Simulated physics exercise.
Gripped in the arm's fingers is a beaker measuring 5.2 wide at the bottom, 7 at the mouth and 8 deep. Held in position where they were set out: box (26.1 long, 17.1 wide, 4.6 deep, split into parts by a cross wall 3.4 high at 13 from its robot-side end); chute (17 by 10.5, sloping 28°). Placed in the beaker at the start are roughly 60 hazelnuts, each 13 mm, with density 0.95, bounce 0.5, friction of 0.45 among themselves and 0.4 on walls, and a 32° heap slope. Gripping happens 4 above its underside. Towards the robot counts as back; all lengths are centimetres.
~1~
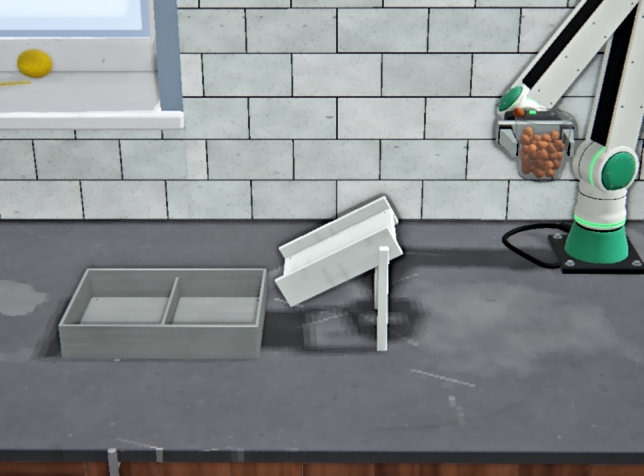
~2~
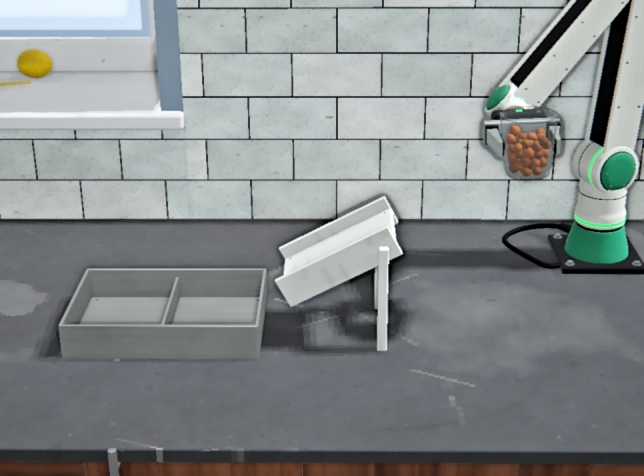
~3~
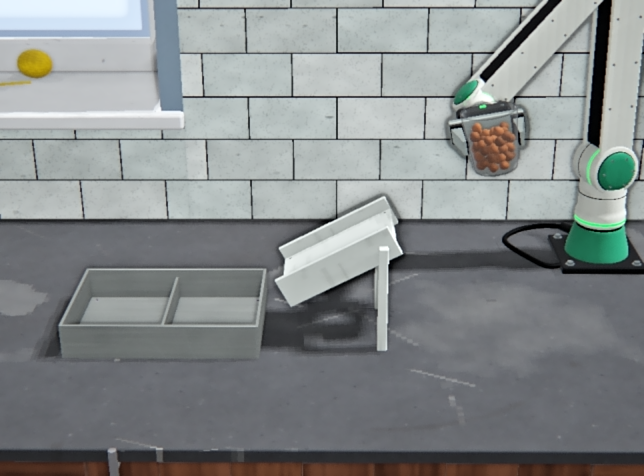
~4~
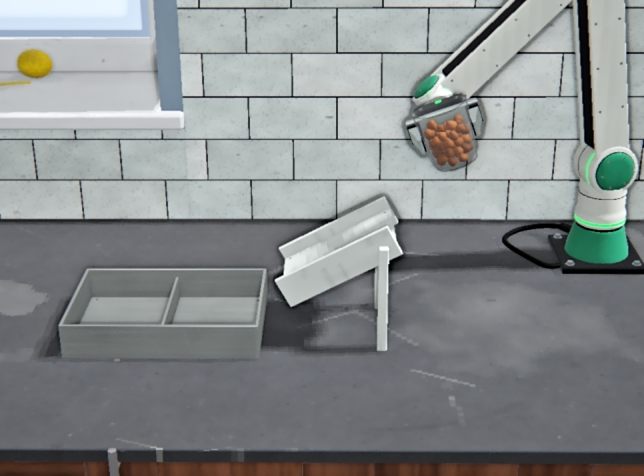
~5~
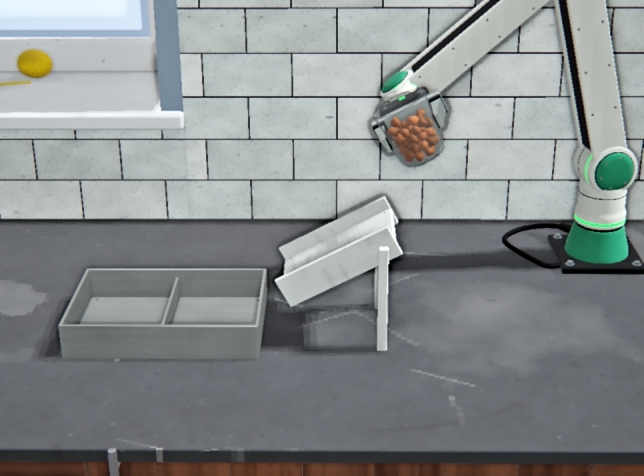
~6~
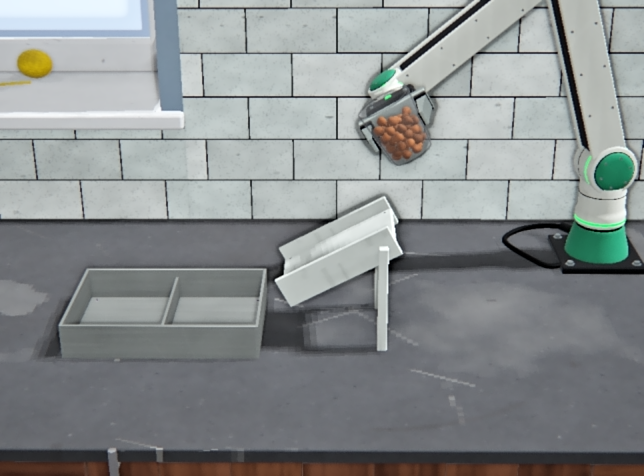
In the video, a green-and-white robot arm carries a clear container of brown nuts leftward past a tiled wall, gradually tilting it, while a sloped white chute and a divided gray tray stay still on the dark counter.
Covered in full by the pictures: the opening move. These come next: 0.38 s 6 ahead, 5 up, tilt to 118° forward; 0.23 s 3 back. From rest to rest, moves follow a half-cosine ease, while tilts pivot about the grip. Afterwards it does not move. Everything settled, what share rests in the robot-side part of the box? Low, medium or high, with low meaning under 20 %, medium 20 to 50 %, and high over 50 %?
Answer: High.
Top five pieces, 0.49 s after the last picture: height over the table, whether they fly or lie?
32 cm, more or less.
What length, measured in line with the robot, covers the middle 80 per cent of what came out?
It covers roughly 32 centimetres.
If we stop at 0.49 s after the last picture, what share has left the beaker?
About 70 per cent.
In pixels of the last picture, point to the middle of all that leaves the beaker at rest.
About (207, 325).
Then, 0.24 s on, tilted 93° forward, highest piece 36 above the table; 60 in the beaker.
Then, 0.49 s on, tilted 118° forward, highest piece 32 above the table; 18 in the beaker, 1 in the robot-side part, 41 on the chute or in flight.
Then, 0.81 s on, tilted 118° forward, highest piece 8 above the table; 39 in the robot-side part, 19 on the table or floor, 1 in the far-side part, 1 on the chute or in flight.
Then, 1.86 s on, tilted 118° forward, highest piece 1 above the table; 38 in the robot-side part, 20 on the table or floor, 2 in the far-side part.
In the end, 38 in the robot-side part, 20 on the table or floor, 2 in the far-side part. That is 63 % in the robot-side part of the box.
